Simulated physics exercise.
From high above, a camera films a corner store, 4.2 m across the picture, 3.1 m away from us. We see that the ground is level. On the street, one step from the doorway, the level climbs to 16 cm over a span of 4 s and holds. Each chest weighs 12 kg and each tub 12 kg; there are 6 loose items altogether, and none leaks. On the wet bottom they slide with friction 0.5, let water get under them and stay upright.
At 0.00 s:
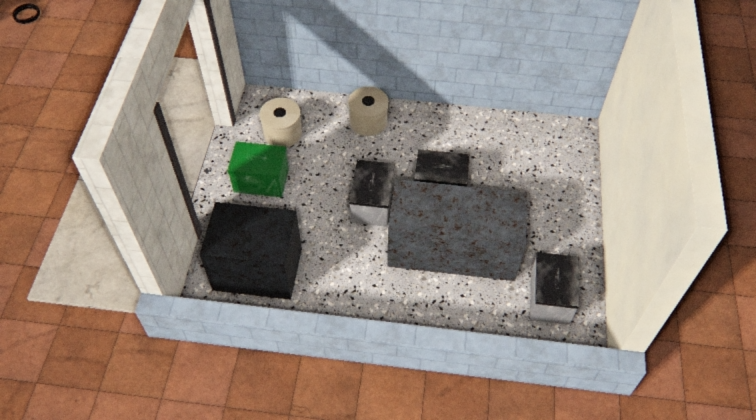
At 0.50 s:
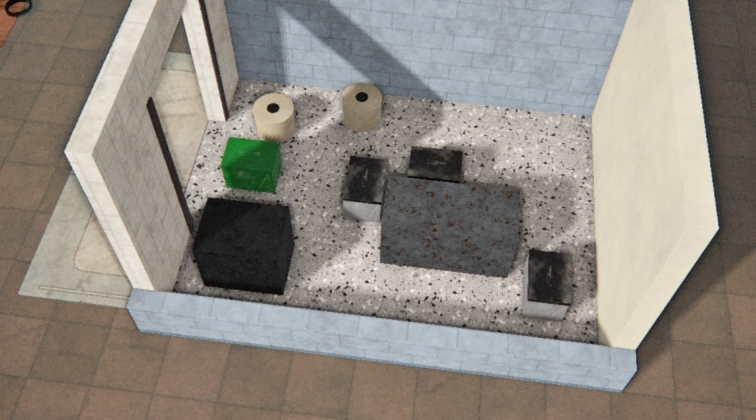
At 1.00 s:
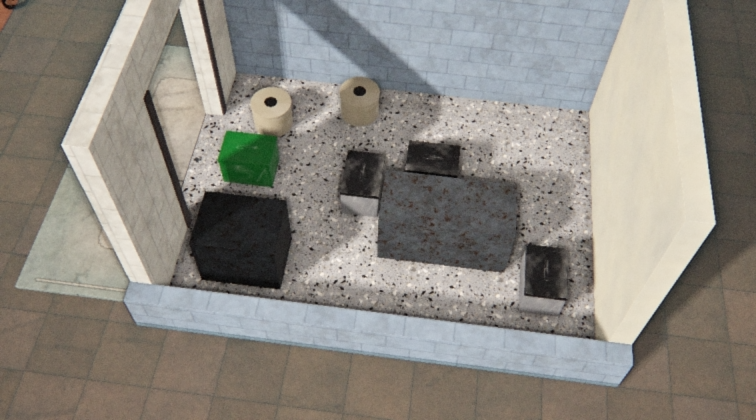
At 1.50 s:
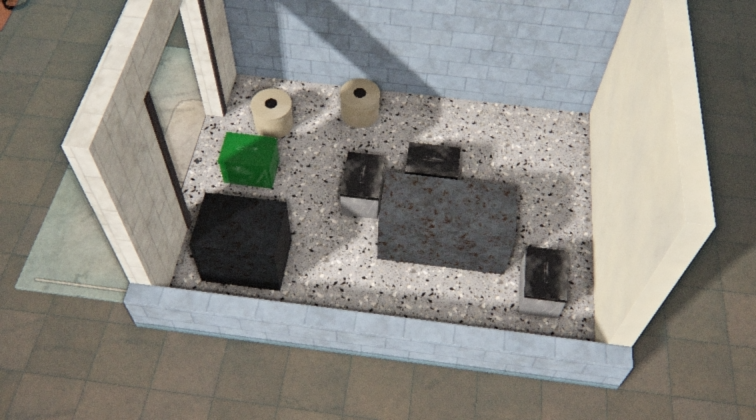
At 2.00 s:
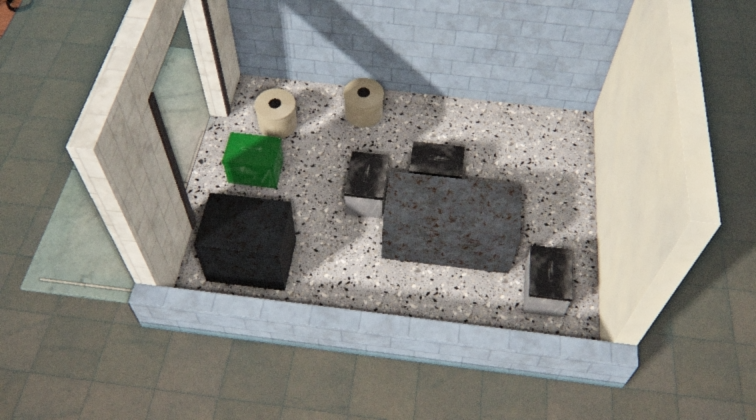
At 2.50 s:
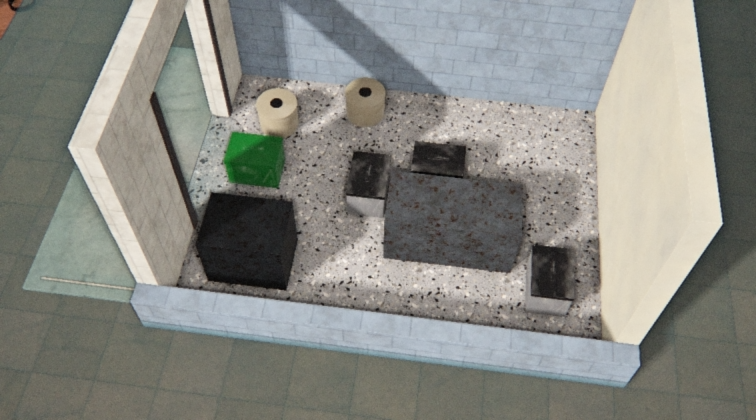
In a corner store seen from high above, a green chest, dark blocks and two pale cylinders stay still on the speckled floor, while the tiled ground outside shifts from reddish brown to dull grey-green and the view sways slightly.
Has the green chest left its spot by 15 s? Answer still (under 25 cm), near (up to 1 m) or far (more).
Far.
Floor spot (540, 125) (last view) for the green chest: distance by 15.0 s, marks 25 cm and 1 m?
So it journeys a long way.
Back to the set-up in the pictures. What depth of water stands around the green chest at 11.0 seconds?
14 cm or so.
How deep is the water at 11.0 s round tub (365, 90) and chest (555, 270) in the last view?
About 7 and 10 cm.
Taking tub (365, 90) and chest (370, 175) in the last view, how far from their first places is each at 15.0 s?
In turn: 40 cm, 200 cm.
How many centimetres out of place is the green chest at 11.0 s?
Shift by then: About 350 cm.
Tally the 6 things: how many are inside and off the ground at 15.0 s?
Count at that moment: 6.
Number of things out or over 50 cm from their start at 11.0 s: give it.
3.
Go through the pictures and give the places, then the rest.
The first frame shows the green chest at (257, 158), on the bottom; 0.0 m2 under water; 0 of 6 have shifted.
The second frame shows the green chest at (250, 154) rests on the ground; water covers 0.0 m2; 0 of 6 have shifted.
The third frame shows the green chest at (247, 148) rests on the ground; water covers 0.0 m2; 0 of 6 have shifted.
The fourth frame shows the green chest at (248, 149) rests on the ground; water covers 0.0 m2; 0 of 6 have shifted.
The fifth frame shows the green chest at (252, 149), on the bottom; 0.0 m2 under water; 0 of 6 have shifted.
The sixth frame shows the green chest at (253, 149) rests on the ground; 0.3 m2 under water; 0 of 6 have shifted.
After 3.5 s the green chest is near (268, 150), 0.2 m from its start, aground; 0 afloat.
After 6.8 s the green chest is near (370, 123), 1.3 m from its start, afloat; 2 afloat.
After 11.0 s the green chest is near (566, 108), 3.4 m from its start, afloat; 4 afloat.
After 15.0 s the green chest is near (586, 159), 3.5 m from its start, afloat; 6 afloat.
